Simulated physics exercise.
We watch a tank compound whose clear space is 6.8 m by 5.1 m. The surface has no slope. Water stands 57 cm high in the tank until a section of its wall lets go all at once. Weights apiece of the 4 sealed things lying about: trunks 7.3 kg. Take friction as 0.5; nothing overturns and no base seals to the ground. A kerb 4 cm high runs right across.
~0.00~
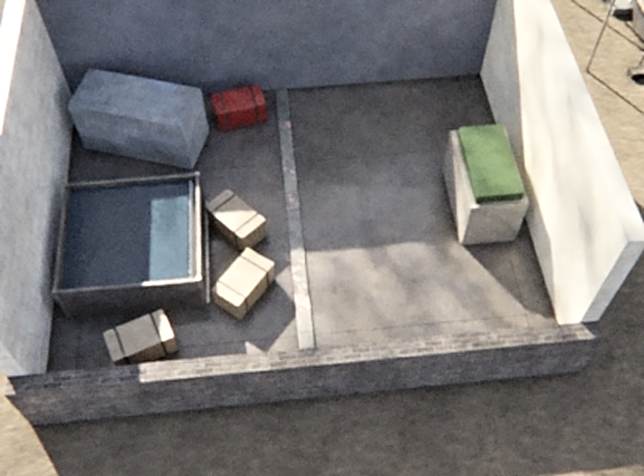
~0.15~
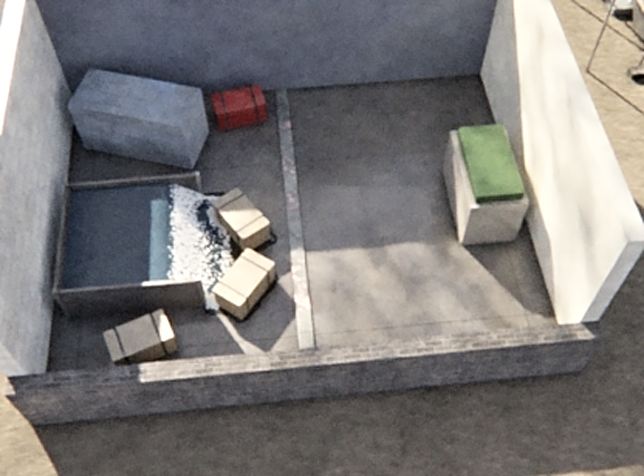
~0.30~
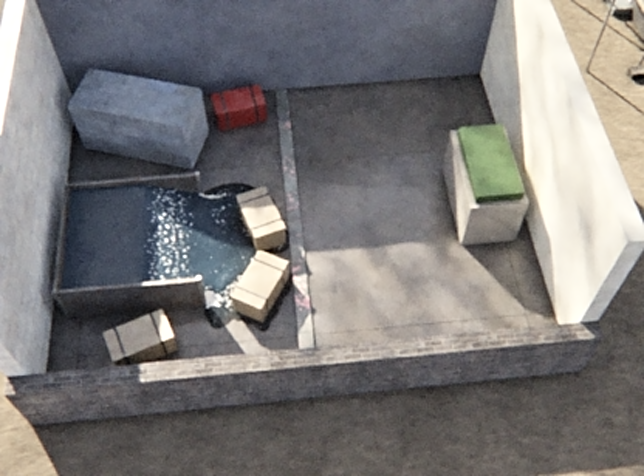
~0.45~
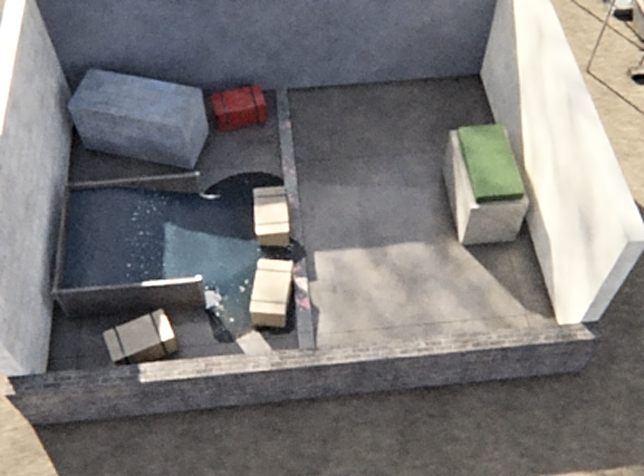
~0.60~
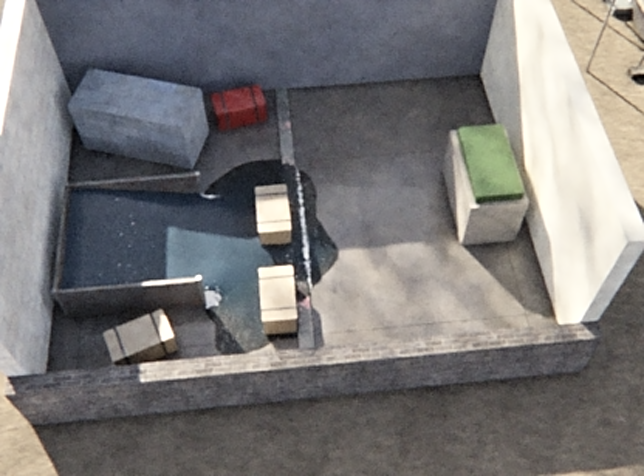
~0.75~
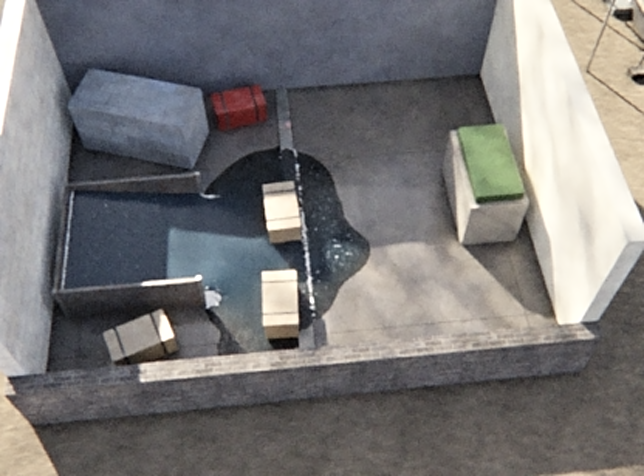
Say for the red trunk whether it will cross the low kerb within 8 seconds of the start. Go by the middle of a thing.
Red trunk is held back.
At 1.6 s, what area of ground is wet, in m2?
Roughly 19 m2.
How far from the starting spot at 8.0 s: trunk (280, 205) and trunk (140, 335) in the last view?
In that order: 300 cm, 60 cm.
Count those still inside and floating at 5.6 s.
At that moment 3.
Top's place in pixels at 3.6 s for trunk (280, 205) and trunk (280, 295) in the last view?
Near (465, 95) and (496, 297).
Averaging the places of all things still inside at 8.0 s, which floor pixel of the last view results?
Near (284, 198).
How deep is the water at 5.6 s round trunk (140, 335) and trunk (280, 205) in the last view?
About 2 and 10 cm.
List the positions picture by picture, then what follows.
The first picture shows the red trunk at (238, 99), on the bottom; water covers 3.1 m2; 0 of 4 have shifted.
The second picture shows the red trunk at (238, 99), on the bottom; water covers 3.8 m2; 1 of 4 have shifted.
The third picture shows the red trunk at (238, 99), on the bottom; 4.9 m2 under water; 2 of 4 have shifted.
The fourth picture shows the red trunk at (238, 99) rests on the ground; water covers 6.1 m2; 2 of 4 have shifted.
The fifth picture shows the red trunk at (238, 99) rests on the ground; 7.6 m2 under water; 2 of 4 have shifted.
The sixth picture shows the red trunk at (238, 99), on the bottom; water covers 9.2 m2; 2 of 4 have shifted.
After 1.6 s the red trunk is near (238, 99), 0.0 m from its start, aground; 2 of 4 are over the mark; 2 afloat.
After 3.6 s the red trunk is near (238, 99), 0.0 m from its start, aground; 2 of 4 are over the mark; 2 afloat.
After 5.6 s the red trunk is near (230, 95), 0.2 m from its start, afloat; 2 of 4 are over the mark; 3 afloat.
After 8.0 s the red trunk is near (163, 88), 1.2 m from its start, afloat; 2 of 4 are over the mark; 4 afloat.
